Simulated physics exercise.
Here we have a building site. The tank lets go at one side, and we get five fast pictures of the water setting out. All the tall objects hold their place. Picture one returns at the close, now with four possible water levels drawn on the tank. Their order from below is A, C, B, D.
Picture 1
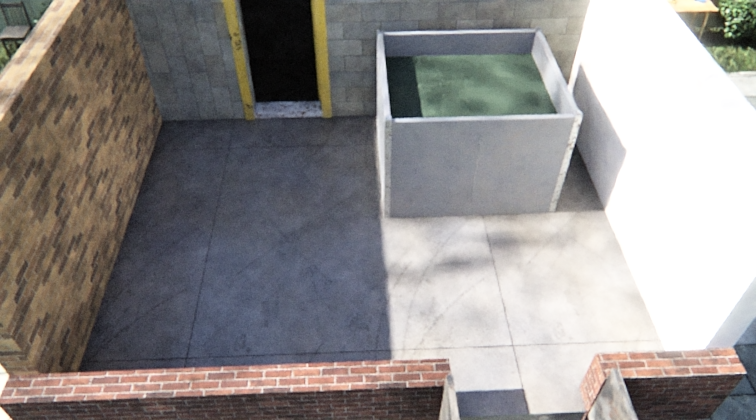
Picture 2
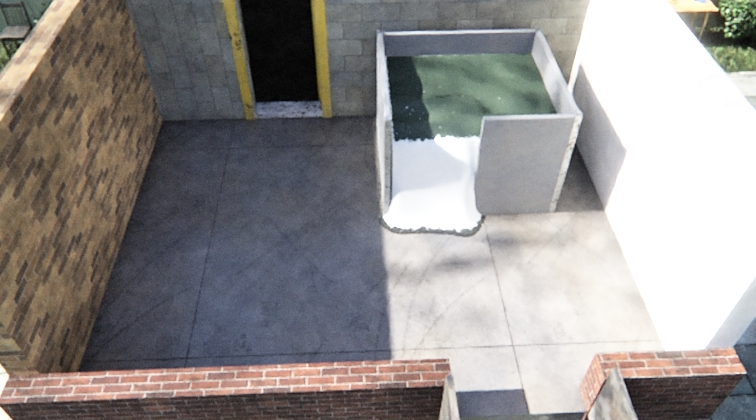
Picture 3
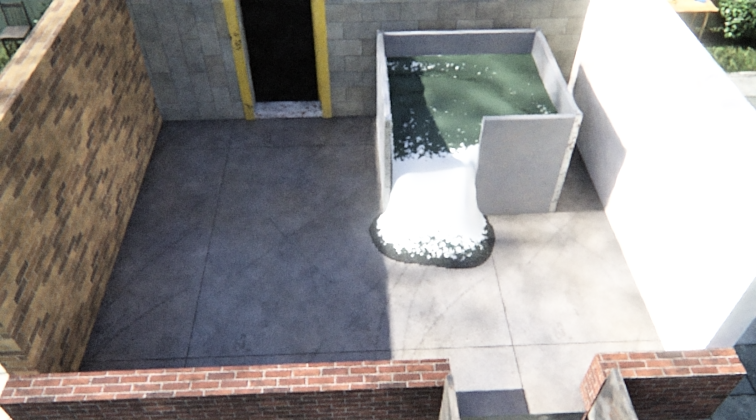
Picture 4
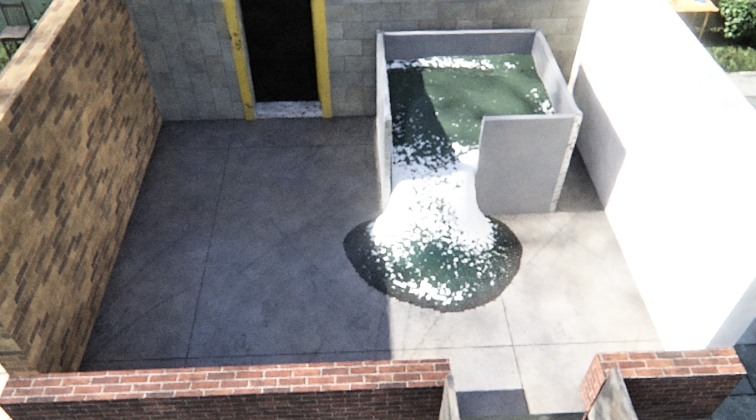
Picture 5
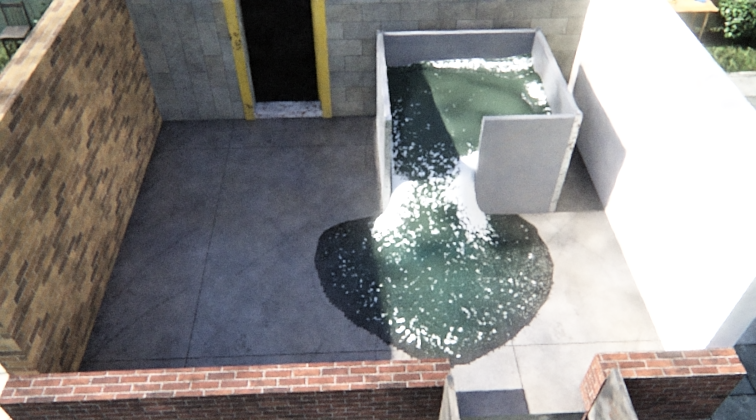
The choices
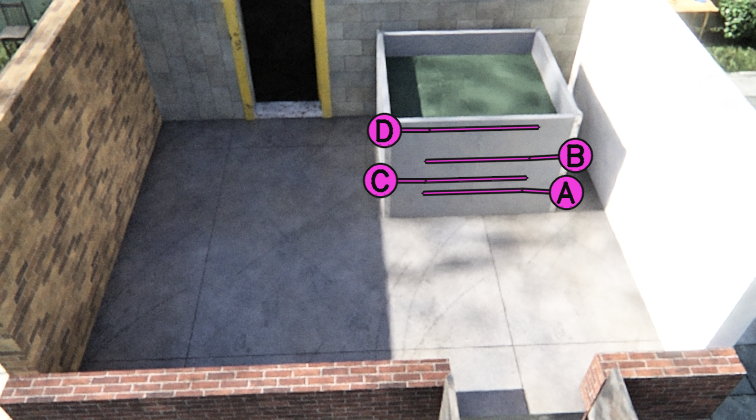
Green water pouring out through an opening in the front of a grey tank, foaming white and spreading across the concrete ground.
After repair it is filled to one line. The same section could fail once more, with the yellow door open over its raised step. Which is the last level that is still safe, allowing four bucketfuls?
Take B.
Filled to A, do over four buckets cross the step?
No.
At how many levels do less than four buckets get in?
Three of them.
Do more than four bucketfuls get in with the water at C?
No, that is safe.
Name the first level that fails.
D it is.
On the marked copy, A at (473, 191); B at (478, 159); C at (475, 179); D at (483, 128); from the bottom up A, C, B, D.
With A, nothing gets over.
With B, a bucket or two gets in.
With C, nothing gets over.
With D, about 10 bucketfuls get in.
